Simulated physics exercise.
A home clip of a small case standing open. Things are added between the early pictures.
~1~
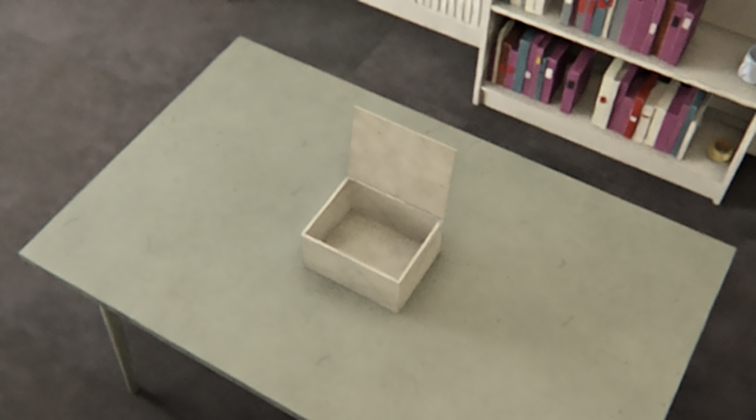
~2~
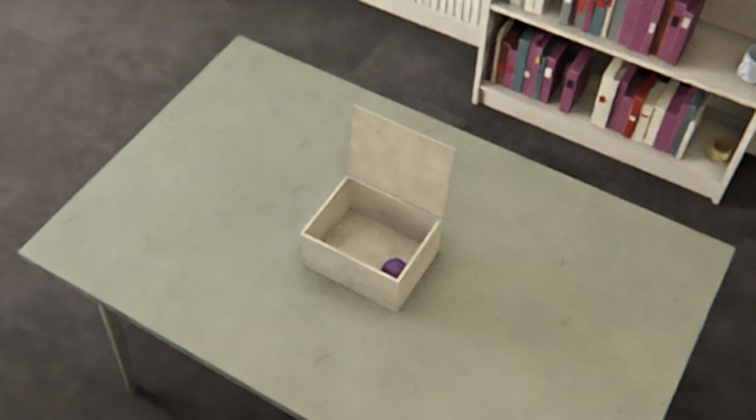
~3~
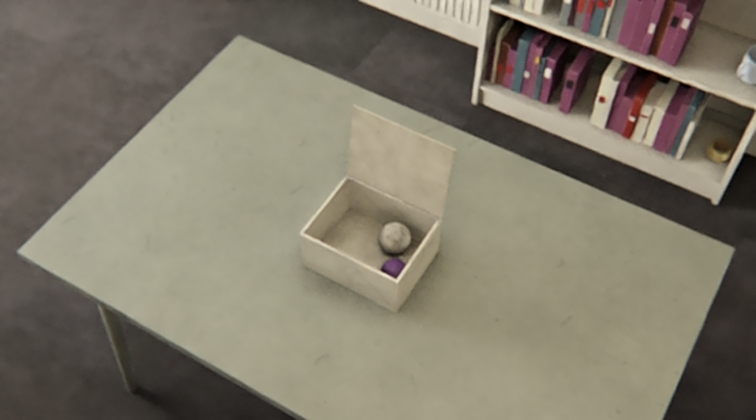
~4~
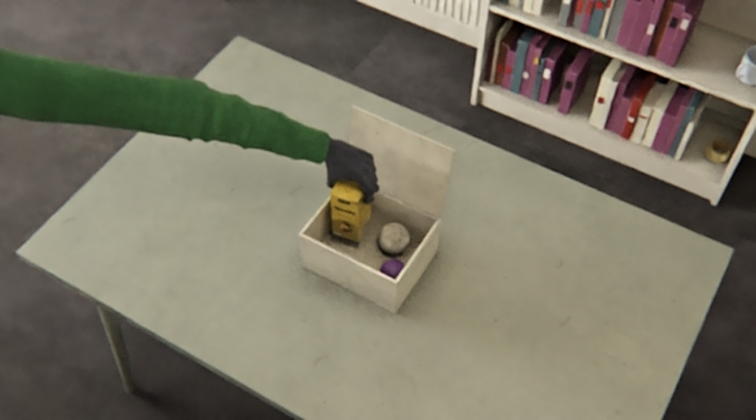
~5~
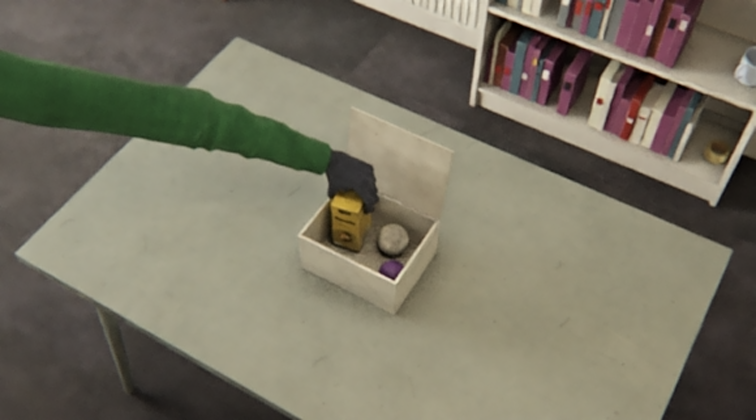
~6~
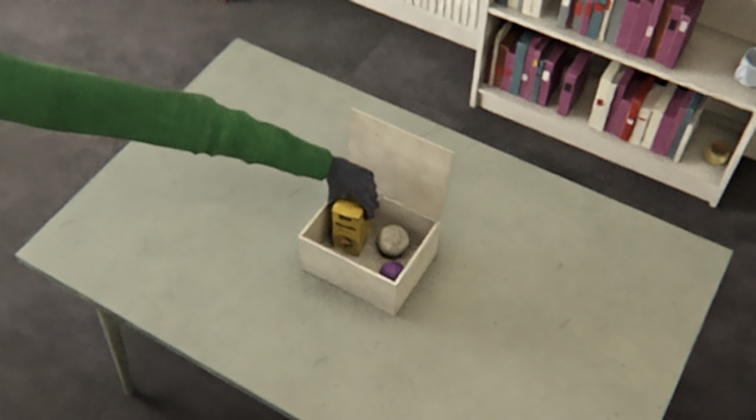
A small purple object appears in an open, empty pale box on a table, followed by a whitish ball beside it. Then a green-sleeved arm with a dark-gloved hand, reaching in from the left, lowers a yellow carton slightly into the box's left side, still gripping it.
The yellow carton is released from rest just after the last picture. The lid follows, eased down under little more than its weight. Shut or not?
It will not close.
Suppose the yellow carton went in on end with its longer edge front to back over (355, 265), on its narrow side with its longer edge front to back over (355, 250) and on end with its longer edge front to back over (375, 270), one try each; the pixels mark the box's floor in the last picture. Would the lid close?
First, it will not close; second, it closes; third, it closes.
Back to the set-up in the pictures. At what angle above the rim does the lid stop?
About 35°.
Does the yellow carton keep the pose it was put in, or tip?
The yellow carton keeps its pose.
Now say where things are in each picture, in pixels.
In the first frame, the last thing is not in view yet.
In the second frame, the last thing is not in view yet.
In the third frame, the last thing is not in view yet; white ball (395, 238).
The fourth frame shows on its way; yellow carton (351, 206); white ball (394, 238).
The fifth frame shows on its way; yellow carton (352, 216); white ball (393, 240).
The sixth frame shows put in, still held; yellow carton (352, 221); white ball (393, 241).
Then, 1.30 s after the last picture, lid 77° above the rim.
Then, 1.80 s after the last picture, lid 48° above the rim.
At rest, lid 37° above the rim; all 3 in place. Seen from the same camera at the end, yellow carton near (350, 225).
